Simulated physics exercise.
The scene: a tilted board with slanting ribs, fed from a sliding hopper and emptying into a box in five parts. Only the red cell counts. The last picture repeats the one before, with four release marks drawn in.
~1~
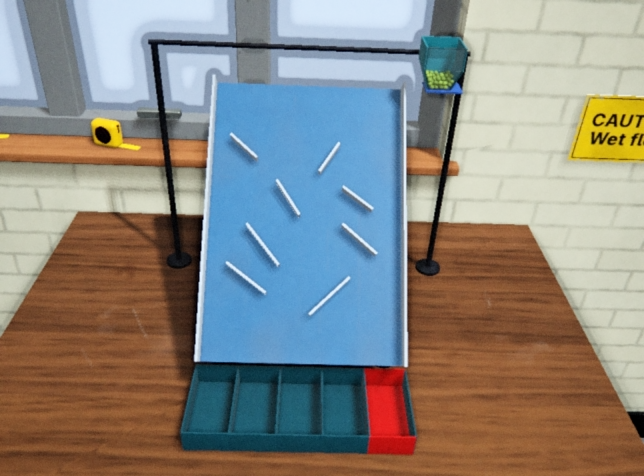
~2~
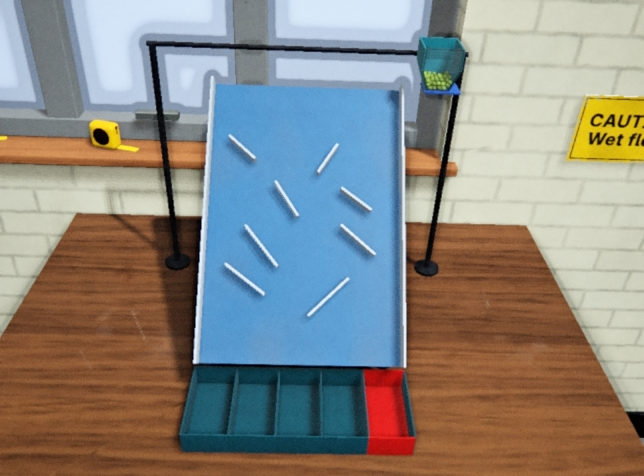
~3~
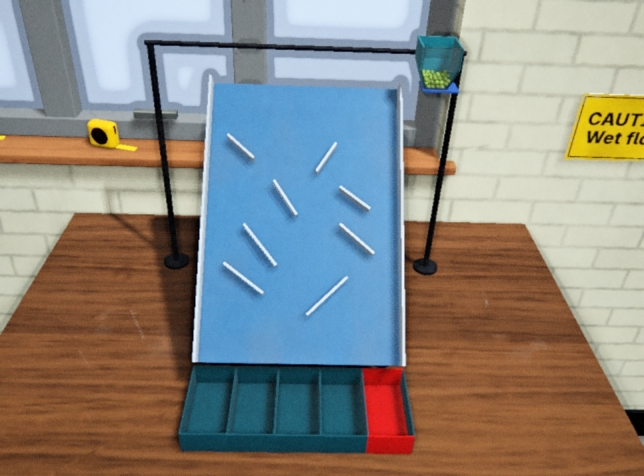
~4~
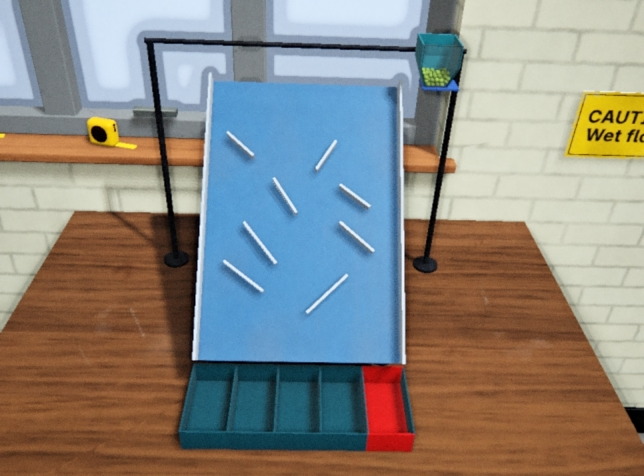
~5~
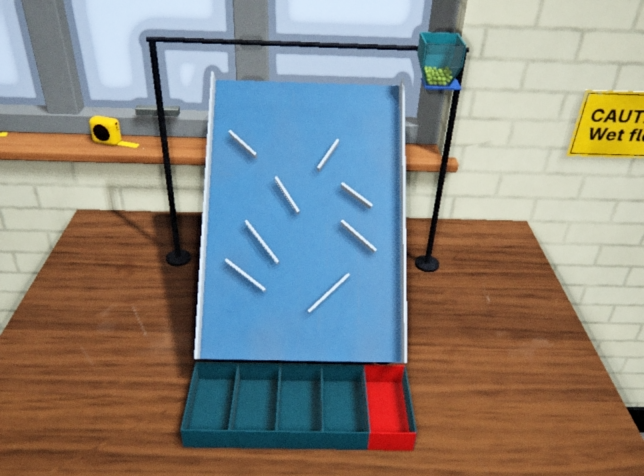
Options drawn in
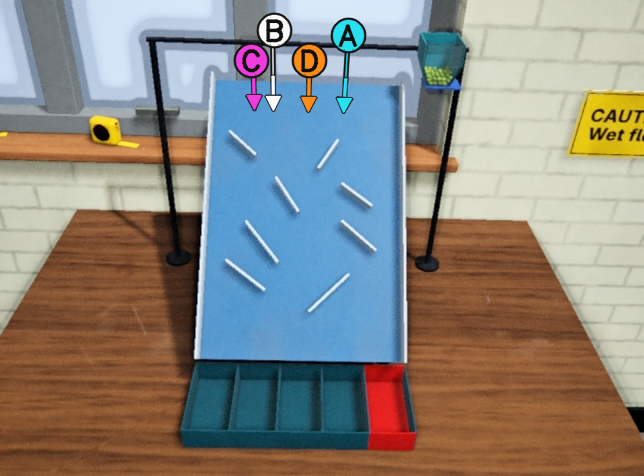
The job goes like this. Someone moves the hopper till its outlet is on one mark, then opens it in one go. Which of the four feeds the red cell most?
Best: A.
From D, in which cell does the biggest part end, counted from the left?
It is the second one.
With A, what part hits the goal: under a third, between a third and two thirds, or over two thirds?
Mark A gives between a third and two thirds.
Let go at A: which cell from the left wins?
The fifth.
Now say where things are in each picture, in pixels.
The first picture shows hopper (438, 77), dried peas, door shut.
The second picture shows ribs (229, 135) to (255, 158), (318, 172) to (338, 144), (275, 181) to (298, 215).
The third picture shows ribs (340, 186) to (370, 209), (244, 224) to (276, 265), (340, 224) to (374, 253).
The fourth picture shows ribs (224, 261) to (263, 291), (307, 312) to (347, 275).
The fifth picture shows red cell (392, 440), number 5 of 5 from the left.
On the marked copy, mark A meets the board at (343, 107); mark B meets the board at (273, 105); mark C meets the board at (254, 104); mark D meets the board at (308, 106).
Choosing A, roughly half in the red cell, roughly a third in other cells, about a tenth outside the box.
Choosing B, just a few in the red cell, almost all in other cells, just a few outside the box.
Choosing C, just a few in the red cell, almost all in other cells, about a tenth outside the box.
Choosing D, about a tenth in the red cell, almost all in other cells, just a few outside the box.
